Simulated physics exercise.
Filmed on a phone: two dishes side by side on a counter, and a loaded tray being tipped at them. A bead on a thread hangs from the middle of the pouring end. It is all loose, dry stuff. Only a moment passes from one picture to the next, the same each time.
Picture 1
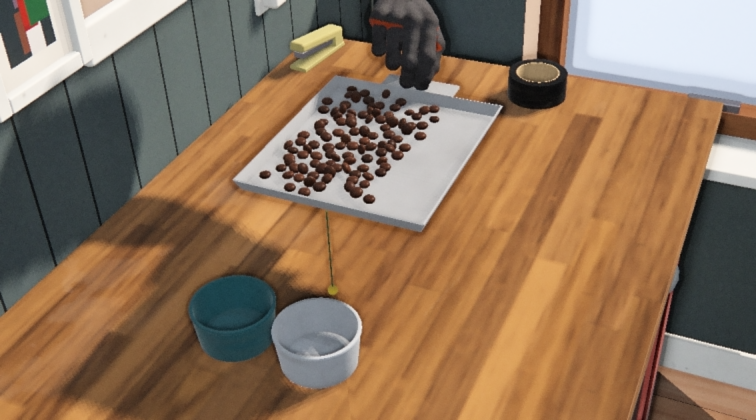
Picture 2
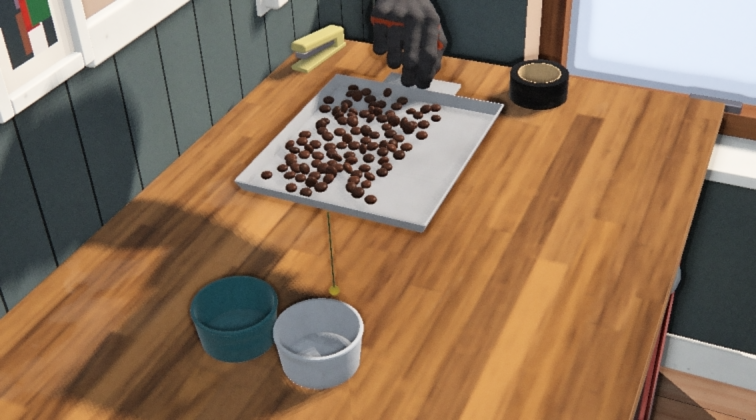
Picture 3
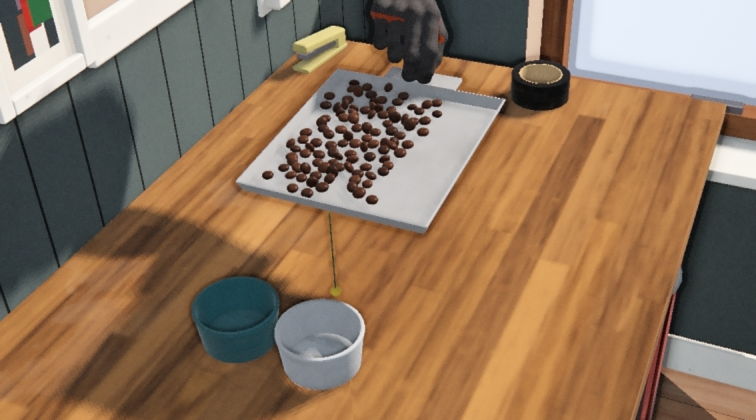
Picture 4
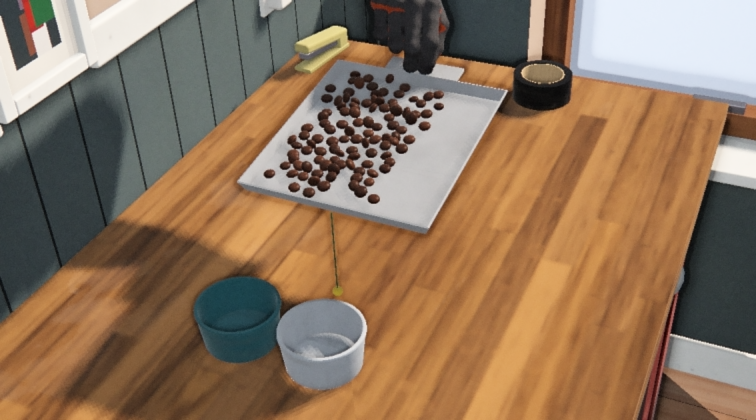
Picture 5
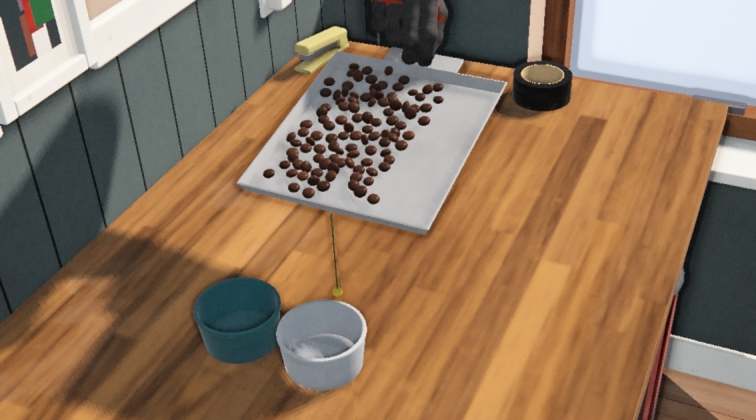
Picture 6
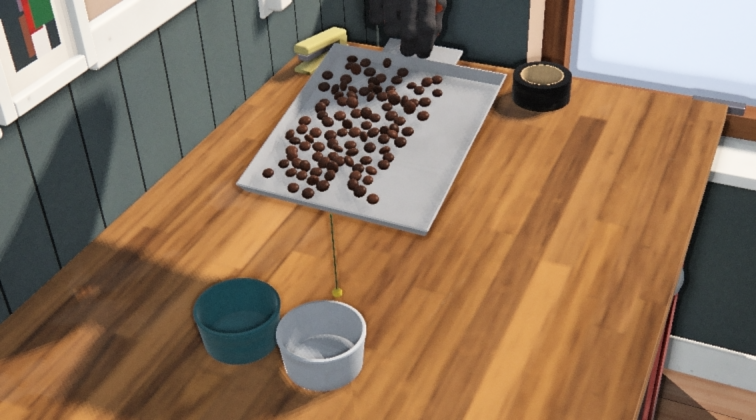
A gray tray of brown chocolate drops sat on a wooden counter behind a teal dish and a white one, and a dark gloved hand at its far end raised that end slightly.
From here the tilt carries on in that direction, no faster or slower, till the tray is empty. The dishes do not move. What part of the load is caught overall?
They take the larger part between them.
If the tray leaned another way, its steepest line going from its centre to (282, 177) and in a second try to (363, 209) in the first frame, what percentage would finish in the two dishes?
First some 20, then 40 per cent.
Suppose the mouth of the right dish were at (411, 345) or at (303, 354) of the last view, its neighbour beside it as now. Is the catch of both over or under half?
First more than half, then under half.
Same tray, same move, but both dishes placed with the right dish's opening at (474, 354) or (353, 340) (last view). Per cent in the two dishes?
First some 30, then 90 per cent.
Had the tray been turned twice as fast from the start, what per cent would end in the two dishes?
Close to 50 per cent.
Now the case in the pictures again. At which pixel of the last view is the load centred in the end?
At about (327, 357).
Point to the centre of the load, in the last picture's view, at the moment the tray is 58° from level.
Close to (327, 197).
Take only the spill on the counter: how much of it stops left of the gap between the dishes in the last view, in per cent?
Roughly 20 in a hundred.
Soon, tray tipped steeply; most on the tray; a stray few in the right dish; a stray few outside both; a small part in the air.
A while on, tray tipped right over; a small part on the tray; about half in the right dish; about a quarter in the left dish; about a quarter outside both; a small part in the air.
Towards the end, tray tipped past a quarter turn; about half in the right dish; about a quarter in the left dish; about a third outside both.
Finally, tray tipped past a quarter turn; about half in the right dish; about a quarter in the left dish; about a third outside both.
